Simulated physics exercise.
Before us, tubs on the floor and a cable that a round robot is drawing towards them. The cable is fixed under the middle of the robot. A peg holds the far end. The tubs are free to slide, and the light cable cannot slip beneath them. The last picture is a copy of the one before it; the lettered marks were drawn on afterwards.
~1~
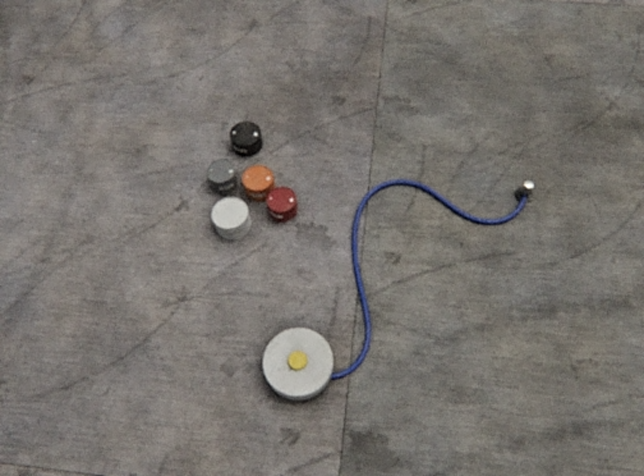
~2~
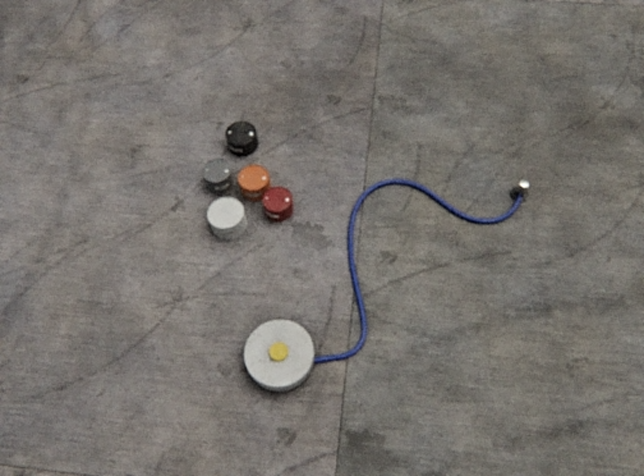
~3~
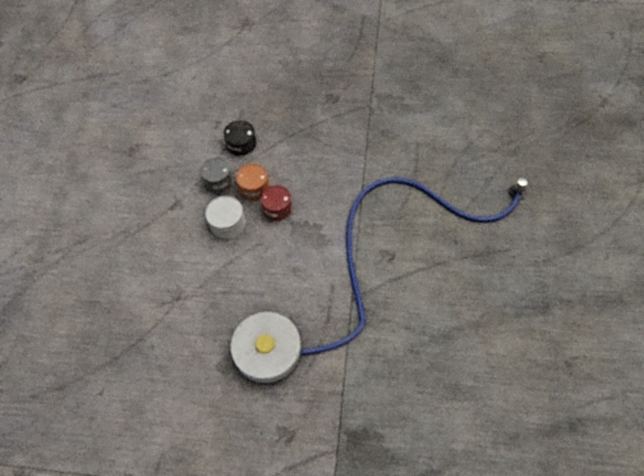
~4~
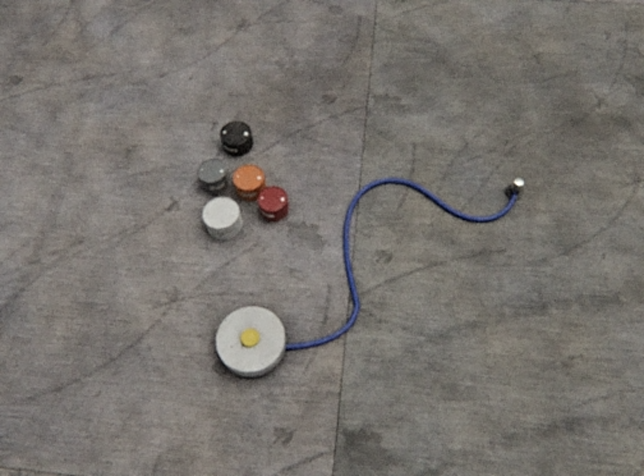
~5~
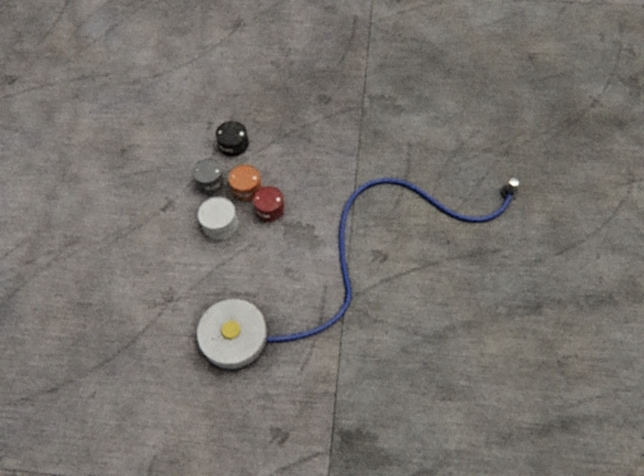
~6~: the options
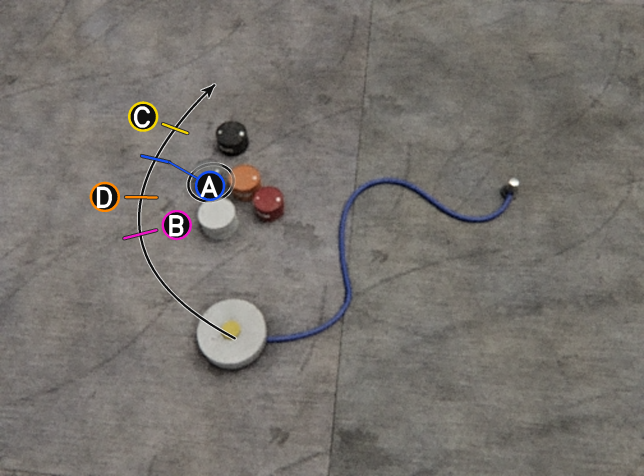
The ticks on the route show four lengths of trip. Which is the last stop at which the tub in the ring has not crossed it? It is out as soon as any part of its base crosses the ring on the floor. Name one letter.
All is well up to C.
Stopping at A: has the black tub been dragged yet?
No.
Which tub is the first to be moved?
The white one.
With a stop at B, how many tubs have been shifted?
The count is none.
On the copy, A at (156, 159); B at (140, 234); C at (175, 129); D at (141, 197); the ring at (211, 182); the route from (235, 338) via (140, 205) to (214, 85).
On C. First, robot (154, 271); grey tub (209, 177).
Then, robot (140, 185); grey tub (209, 177).
Finally, robot (173, 122); orange tub (249, 178); grey tub (209, 177); white tub (228, 201); the grey tub is still in its ring.
By contrast, A is safe but short; B is safe but short; D is safe but short.
